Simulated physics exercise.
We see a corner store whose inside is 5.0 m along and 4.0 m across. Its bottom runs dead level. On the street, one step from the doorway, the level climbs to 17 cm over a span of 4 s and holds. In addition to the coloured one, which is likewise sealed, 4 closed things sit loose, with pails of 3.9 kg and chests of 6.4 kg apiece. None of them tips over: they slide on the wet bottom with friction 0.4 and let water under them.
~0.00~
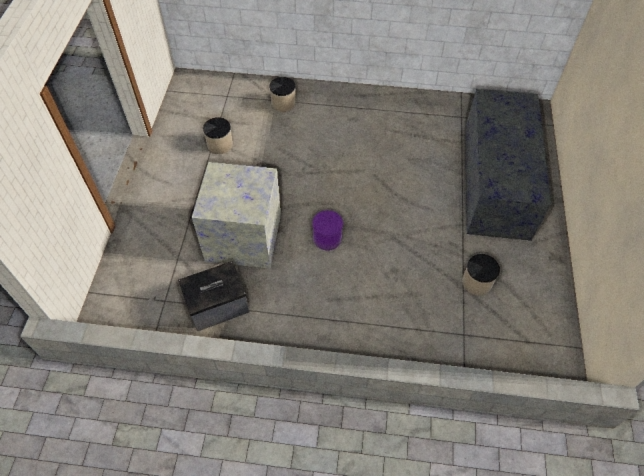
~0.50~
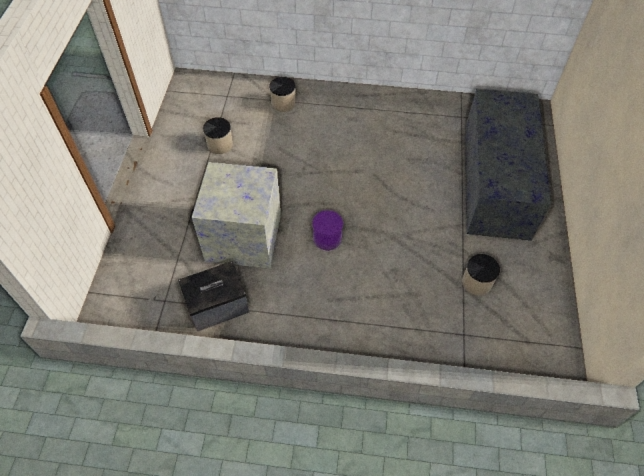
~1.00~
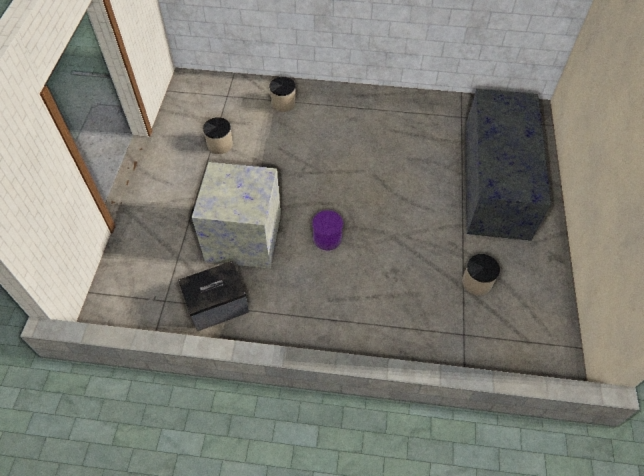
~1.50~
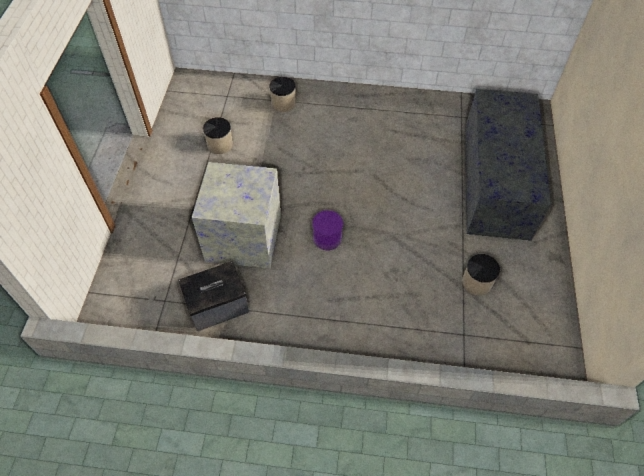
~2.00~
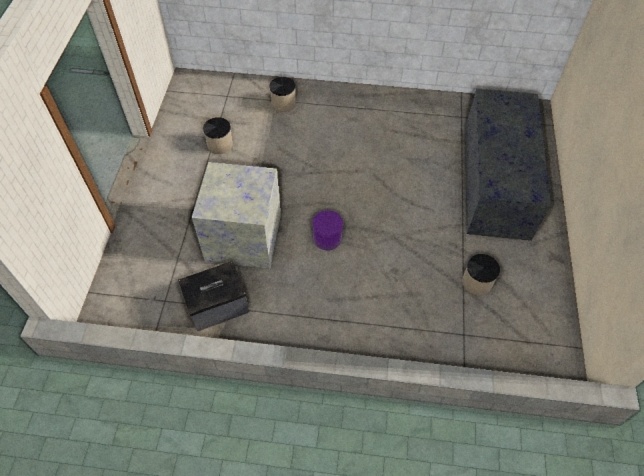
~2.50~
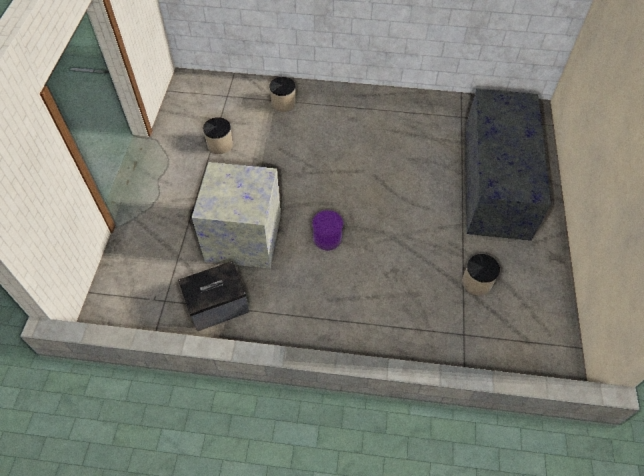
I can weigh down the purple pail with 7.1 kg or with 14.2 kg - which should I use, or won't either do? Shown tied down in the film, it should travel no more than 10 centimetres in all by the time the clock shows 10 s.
Go with the lighter one.
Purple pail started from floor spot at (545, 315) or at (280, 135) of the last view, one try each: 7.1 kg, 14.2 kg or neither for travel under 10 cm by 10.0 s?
The first try gives success with both; the second gives success with heavier only.
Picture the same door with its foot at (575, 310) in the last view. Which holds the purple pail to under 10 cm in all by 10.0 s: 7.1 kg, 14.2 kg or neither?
The big mass is needed.
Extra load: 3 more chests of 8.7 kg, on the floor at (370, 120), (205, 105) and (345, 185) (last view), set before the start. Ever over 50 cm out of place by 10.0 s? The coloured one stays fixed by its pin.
Taking them in turn, the first is beyond the line, the second inside the line and the third beyond the line.
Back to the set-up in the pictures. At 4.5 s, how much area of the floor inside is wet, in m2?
About 4.5 m2.
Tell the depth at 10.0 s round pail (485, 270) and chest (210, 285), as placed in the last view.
Some 3 cm at the first, some 3 cm at the second.
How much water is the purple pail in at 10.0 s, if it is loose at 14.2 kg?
Close to 2 cm deep.
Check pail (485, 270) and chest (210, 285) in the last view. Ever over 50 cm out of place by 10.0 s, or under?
First below the mark, then above the mark.
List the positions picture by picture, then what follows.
The purple pail at (328, 223) rests on the ground; 0.0 m2 under water; 0 of 5 have shifted, in the first frame.
The purple pail at (328, 223) rests on the ground; water covers 0.0 m2; 0 of 5 have shifted, in the second frame.
The purple pail at (328, 223) rests on the ground; 0.0 m2 under water; 0 of 5 have shifted, in the third frame.
The purple pail at (328, 223), on the bottom; water covers 0.0 m2; 0 of 5 have shifted, in the fourth frame.
The purple pail at (328, 223) rests on the ground; 0.0 m2 under water; 0 of 5 have shifted, in the fifth frame.
The purple pail at (328, 223), on the bottom; water covers 0.3 m2; 0 of 5 have shifted, in the sixth frame.
After 3.5 s the purple pail would be 0 cm from its start with 7.1 kg and 0 cm from its start with 14.2 kg; 0 cm of water round it then.
After 4.5 s the purple pail would be 0 cm from its start with 7.1 kg and 0 cm from its start with 14.2 kg; 1 cm of water round it then.
After 7.0 s the purple pail would be 0 cm from its start with 7.1 kg and 0 cm from its start with 14.2 kg; 1 cm of water round it then.
After 10.0 s the purple pail would be 0 cm from its start with 7.1 kg and 0 cm from its start with 14.2 kg; 2 cm of water round it then.
